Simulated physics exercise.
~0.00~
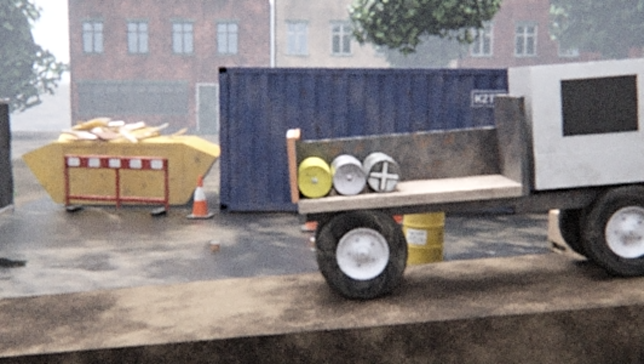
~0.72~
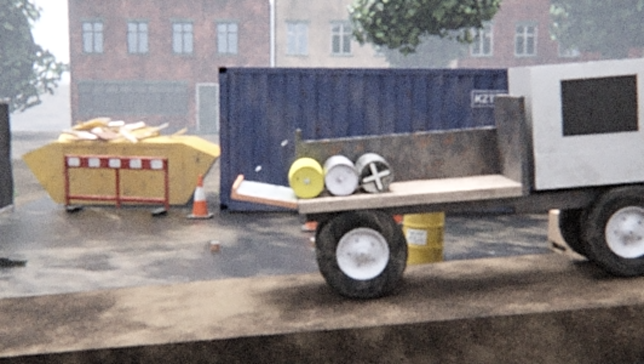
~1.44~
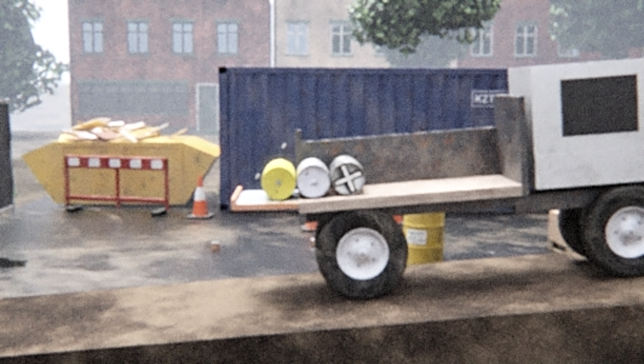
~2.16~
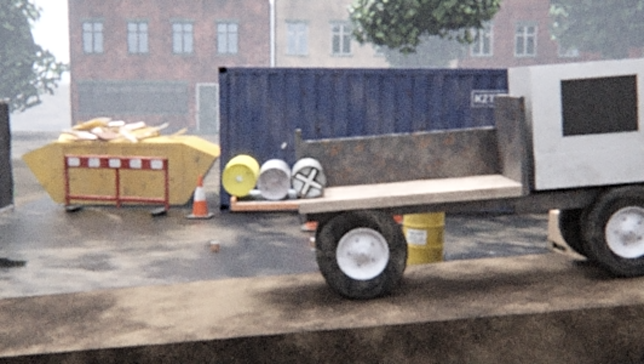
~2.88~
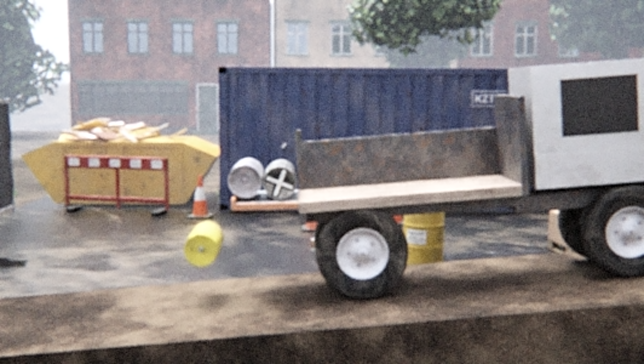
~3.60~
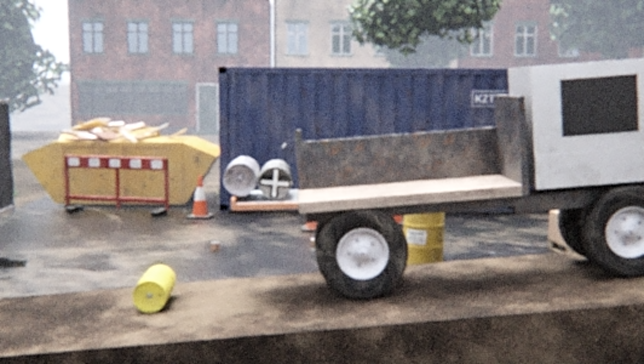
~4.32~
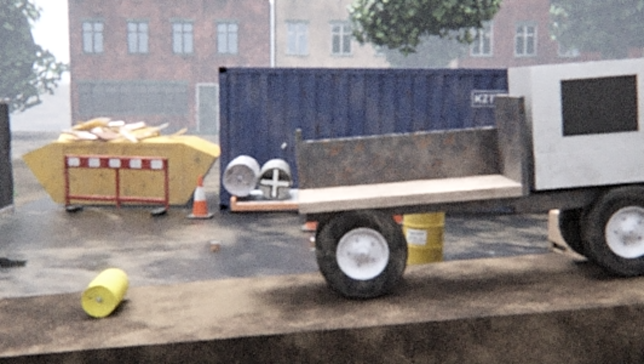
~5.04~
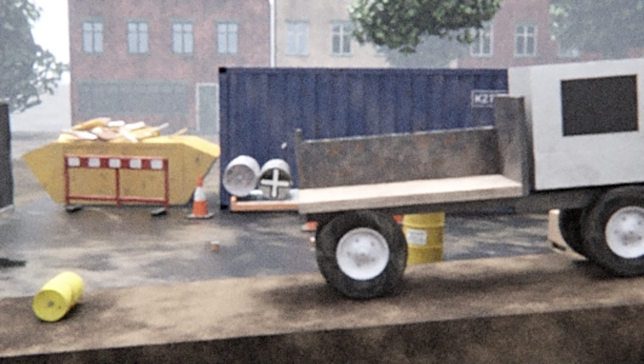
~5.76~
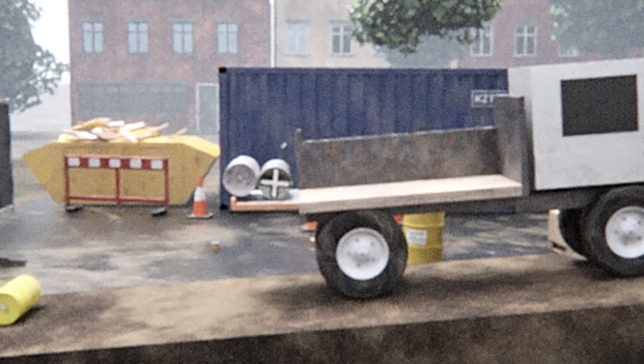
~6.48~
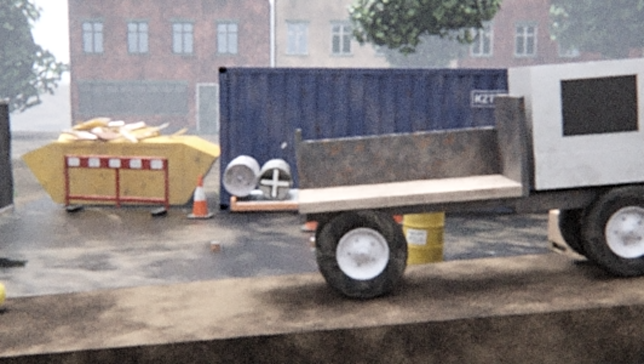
The video shows three kegs, one yellow, on a stationary pick-up's open-sided bed as the tailgate drops. They roll left onto it, and the yellow keg falls to the ground and rolls almost out of view at left, while the other two stay on the lowered gate.
